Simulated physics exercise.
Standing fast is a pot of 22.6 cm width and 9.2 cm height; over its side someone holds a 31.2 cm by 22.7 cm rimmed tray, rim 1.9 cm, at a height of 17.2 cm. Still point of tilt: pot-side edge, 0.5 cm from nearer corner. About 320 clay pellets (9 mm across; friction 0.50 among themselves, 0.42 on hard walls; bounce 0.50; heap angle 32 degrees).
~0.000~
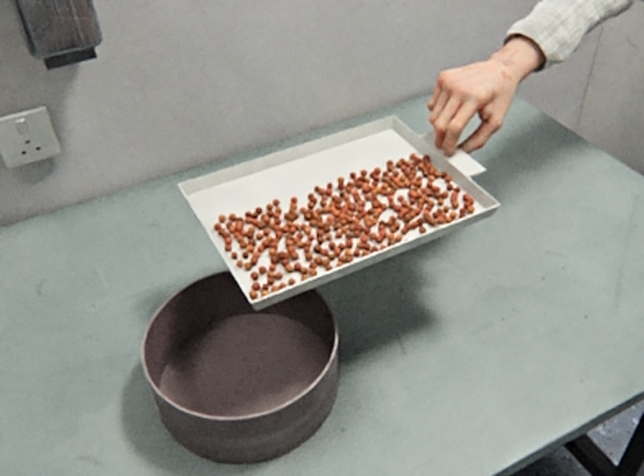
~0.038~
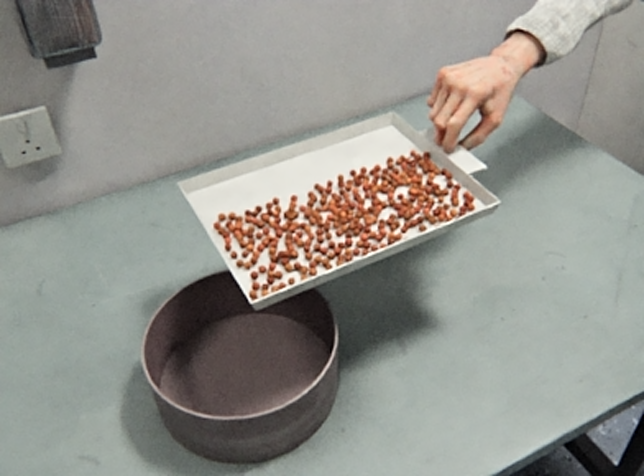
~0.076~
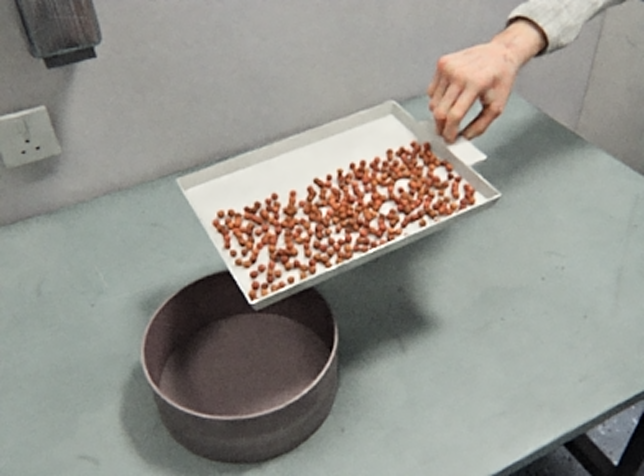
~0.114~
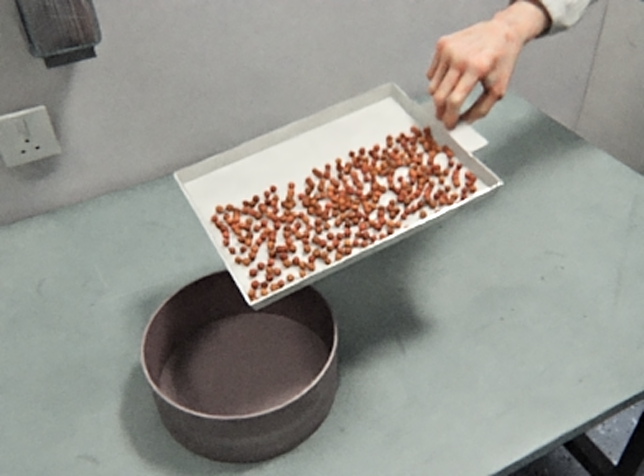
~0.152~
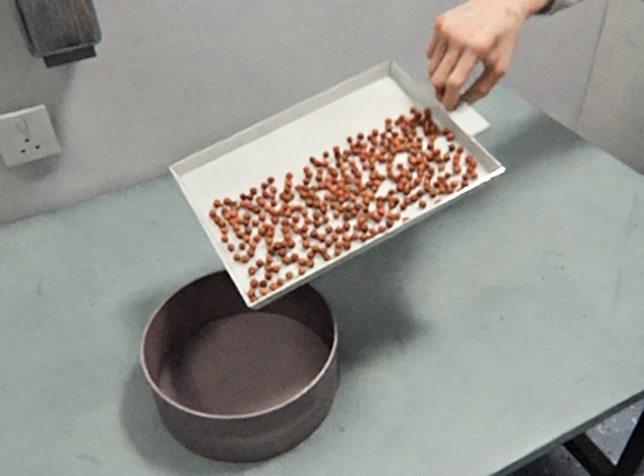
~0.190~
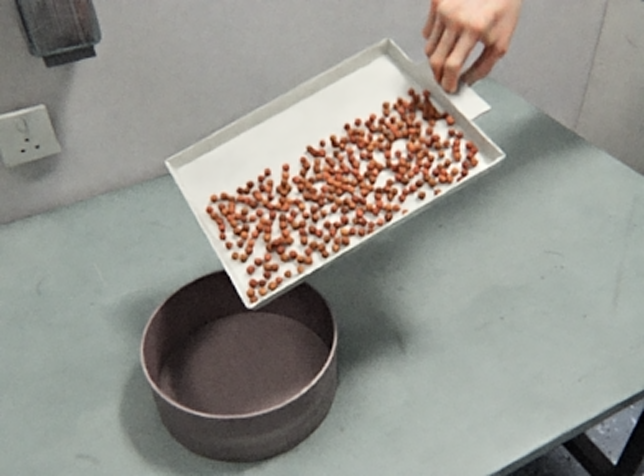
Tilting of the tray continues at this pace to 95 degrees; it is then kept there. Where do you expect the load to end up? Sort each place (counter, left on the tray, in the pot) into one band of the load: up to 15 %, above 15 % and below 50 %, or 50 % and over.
Counter: Between 15 and 50 %; left on the tray: Up to 15 %; pot: 50 % and over.
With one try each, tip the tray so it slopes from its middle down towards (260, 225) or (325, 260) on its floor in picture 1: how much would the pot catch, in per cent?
I'd put it at about 60 per cent for the first tilt and about 40 per cent for the second.
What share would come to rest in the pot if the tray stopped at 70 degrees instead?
The pot would get around 50 per cent.
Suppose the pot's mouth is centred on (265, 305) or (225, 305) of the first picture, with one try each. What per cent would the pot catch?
The shares would be near 5 and 5 per cent respectively.
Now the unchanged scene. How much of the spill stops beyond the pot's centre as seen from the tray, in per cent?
About 100 percent of the spill.
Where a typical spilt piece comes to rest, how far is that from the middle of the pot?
About 24 centimetres.
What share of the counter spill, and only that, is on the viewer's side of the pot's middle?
Near 100 in a hundred.
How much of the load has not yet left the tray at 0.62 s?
It's roughly 100 percent.
After 0.45 s, tilt 57 degrees; the tray holds 100 %, the pot 0 %.
After 0.62 s, tilt 82 degrees; the tray holds 100 %, the pot 0 %.
Then, at 0.92 s, tilt 95 degrees; the tray holds 0 %, the pot 60 %.
By 1.7 s all is still; counter 35 %, tray 0 %, pot 65 %.
